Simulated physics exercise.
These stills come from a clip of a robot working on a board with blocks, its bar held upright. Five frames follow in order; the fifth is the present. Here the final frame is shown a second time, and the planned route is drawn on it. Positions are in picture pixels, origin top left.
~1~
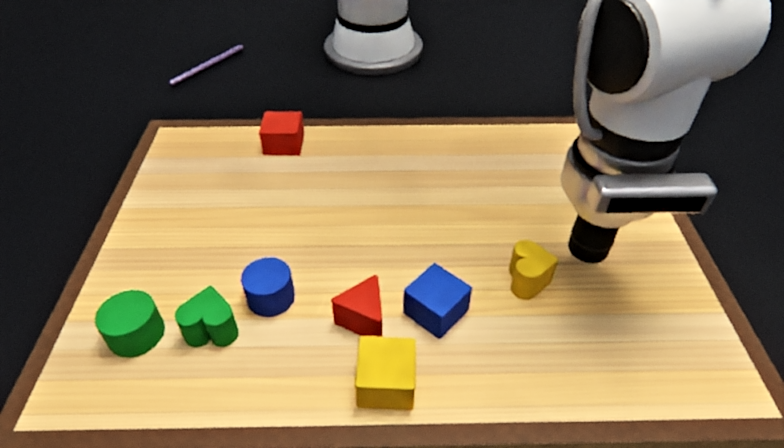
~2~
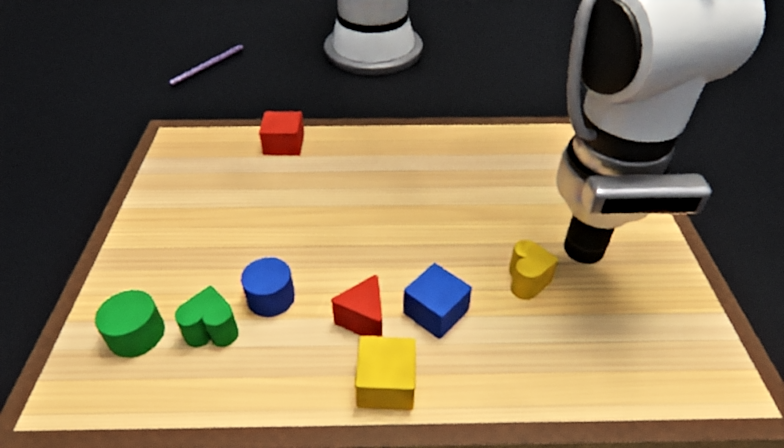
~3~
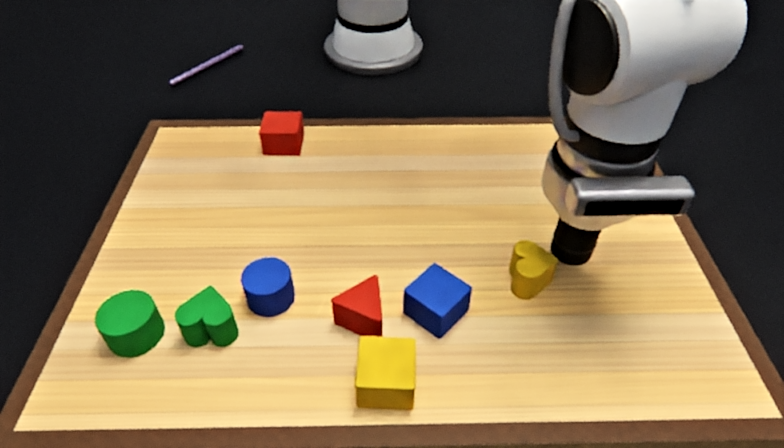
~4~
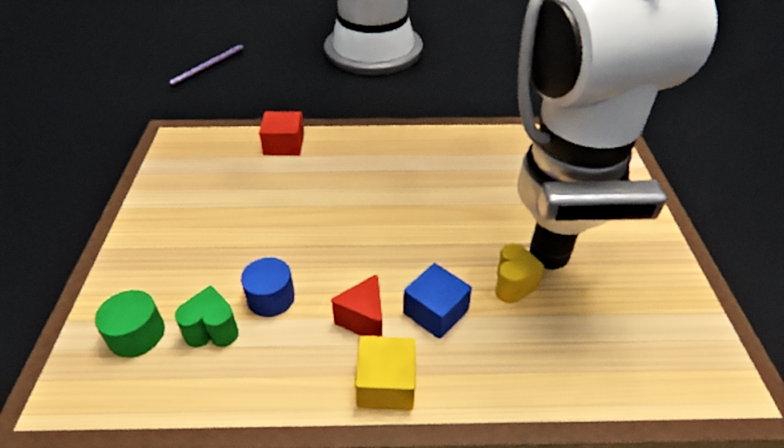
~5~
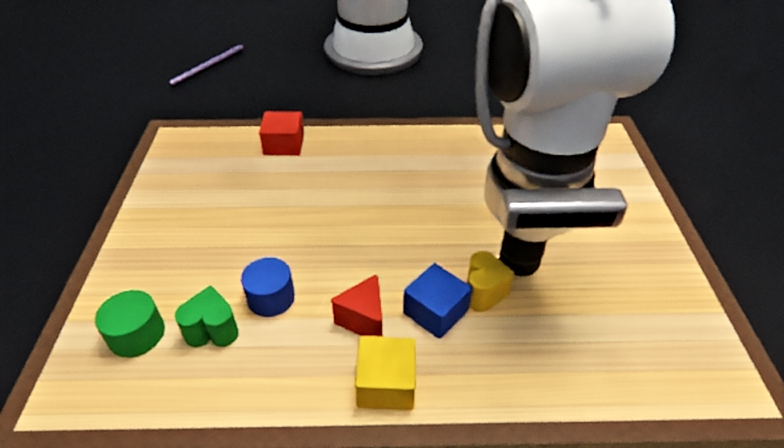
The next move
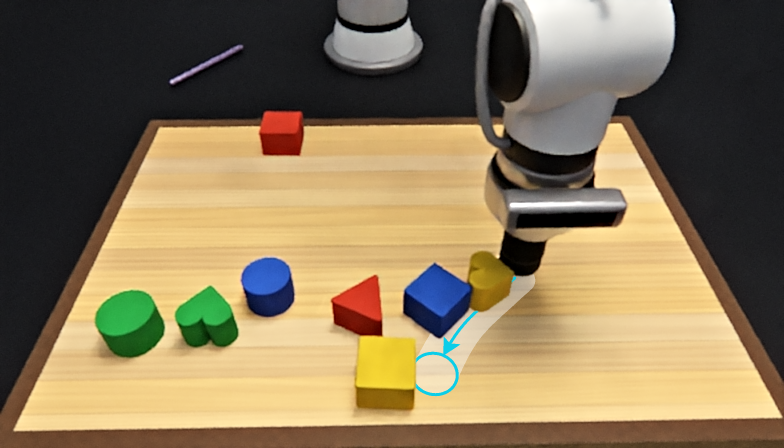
At the start, a white robot arm holds its dark-tipped bar to the right of a yellow heart block on a wooden board of colourful blocks. The arm moves left, reaches the heart and pushes it left until it sits beside the blue square, while the other blocks stay still.
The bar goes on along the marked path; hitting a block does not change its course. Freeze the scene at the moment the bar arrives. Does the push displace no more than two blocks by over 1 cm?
That would be a no.
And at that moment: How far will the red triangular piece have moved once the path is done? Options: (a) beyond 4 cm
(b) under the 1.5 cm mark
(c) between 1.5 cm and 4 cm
Correct choice: C.
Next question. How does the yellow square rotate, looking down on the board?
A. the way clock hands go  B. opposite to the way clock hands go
B.
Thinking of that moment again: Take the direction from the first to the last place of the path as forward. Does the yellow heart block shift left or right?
Gets pushed right.
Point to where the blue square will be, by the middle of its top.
(363, 318)
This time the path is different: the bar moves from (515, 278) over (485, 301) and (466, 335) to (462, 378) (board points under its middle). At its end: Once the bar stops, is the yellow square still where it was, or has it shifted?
That block gets shifted.
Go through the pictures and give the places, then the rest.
The first picture shows bar's lower end (587, 250); red triangular piece (363, 297); yellow square (386, 361); blue square (438, 288); yellow heart block (533, 258).
The second picture shows bar (583, 250); blocks still.
The third picture shows bar (570, 252); blocks still.
The fourth picture shows bar (549, 256); yellow heart block (519, 261).
The fifth picture shows bar (519, 262); red triangular piece (363, 297); yellow square (386, 361); blue square (438, 288); yellow heart block (488, 269).
Drawn move, from (515, 278) by way of (470, 318) to (434, 373).
On the path given first. One third of the way, bar (488, 288); blue square (413, 300), turned 50° clockwise; yellow heart block (458, 299).
Two thirds of the way, bar (458, 319); red triangular piece (341, 295), turned 30° clockwise; yellow square (373, 371); blue square (378, 312), turned 75° clockwise; yellow heart block (421, 328), turned 20° clockwise.
At the end, bar (436, 359); red triangular piece (336, 290), turned 55° clockwise; yellow square (344, 392), turned 35° anticlockwise; blue square (363, 318), turned 100° clockwise; yellow heart block (389, 352), turned 50° clockwise.
